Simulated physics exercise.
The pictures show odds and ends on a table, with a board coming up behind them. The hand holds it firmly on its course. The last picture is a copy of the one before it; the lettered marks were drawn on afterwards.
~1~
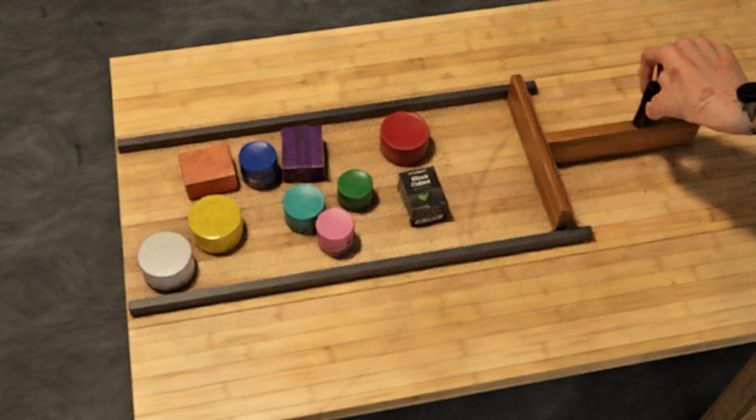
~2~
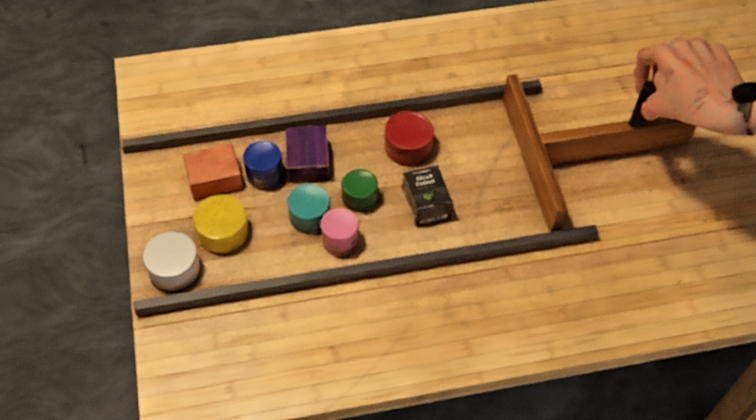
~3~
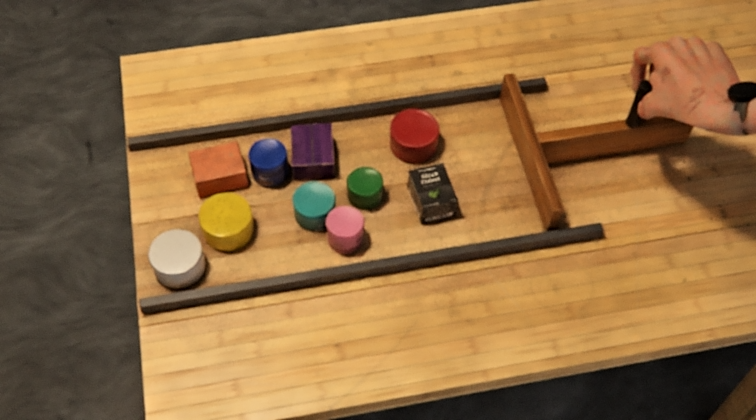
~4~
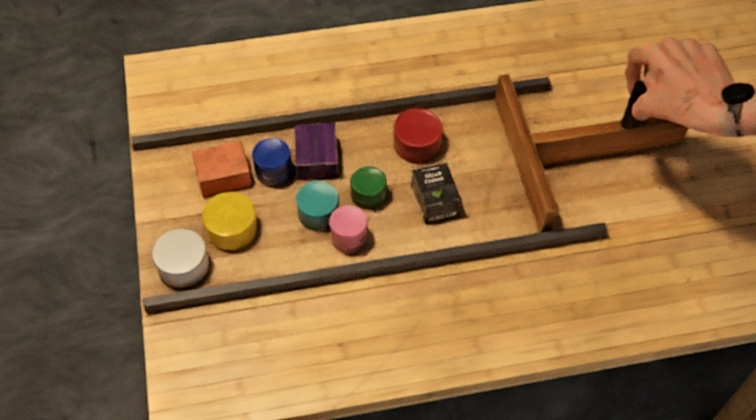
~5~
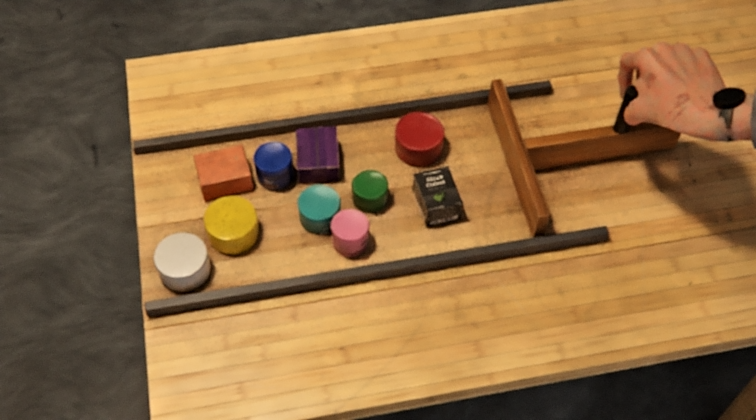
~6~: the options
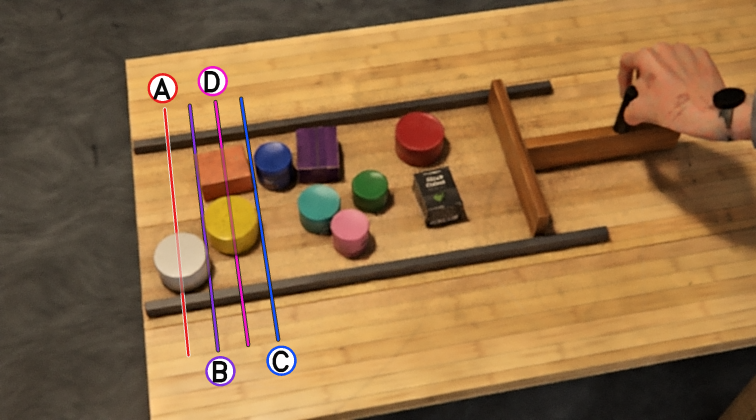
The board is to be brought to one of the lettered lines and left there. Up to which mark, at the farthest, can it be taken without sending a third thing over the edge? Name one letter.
Line C.
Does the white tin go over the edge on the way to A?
Yes.
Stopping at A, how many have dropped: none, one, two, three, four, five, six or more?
Six or more.
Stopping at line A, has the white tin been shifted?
By then, yes.
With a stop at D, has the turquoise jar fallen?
No.
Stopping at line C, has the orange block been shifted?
Yes.
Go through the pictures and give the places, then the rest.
In the first picture, yellow pot (216, 224); turquoise jar (305, 209); orange block (208, 172).
In the second picture, board (536, 139); green tub (359, 190).
In the third picture, board (532, 138); purple box (313, 152).
In the fourth picture, board (527, 139); pink jar (349, 230).
In the fifth picture, board (520, 144); black packet (437, 196); yellow pot (231, 225); turquoise jar (320, 210).
On the marked copy, A at (176, 222); B at (203, 218); C at (258, 209); D at (231, 213).
With C. Early on, board (428, 158); red tub (386, 145); black packet (407, 201).
Further on, board (334, 172); orange block (173, 178); blue tub (216, 186).
At the end, board (260, 184); orange block over the edge; blue tub (140, 191); one fallen.
As for the rest, A drops six; B drops five; D drops three.
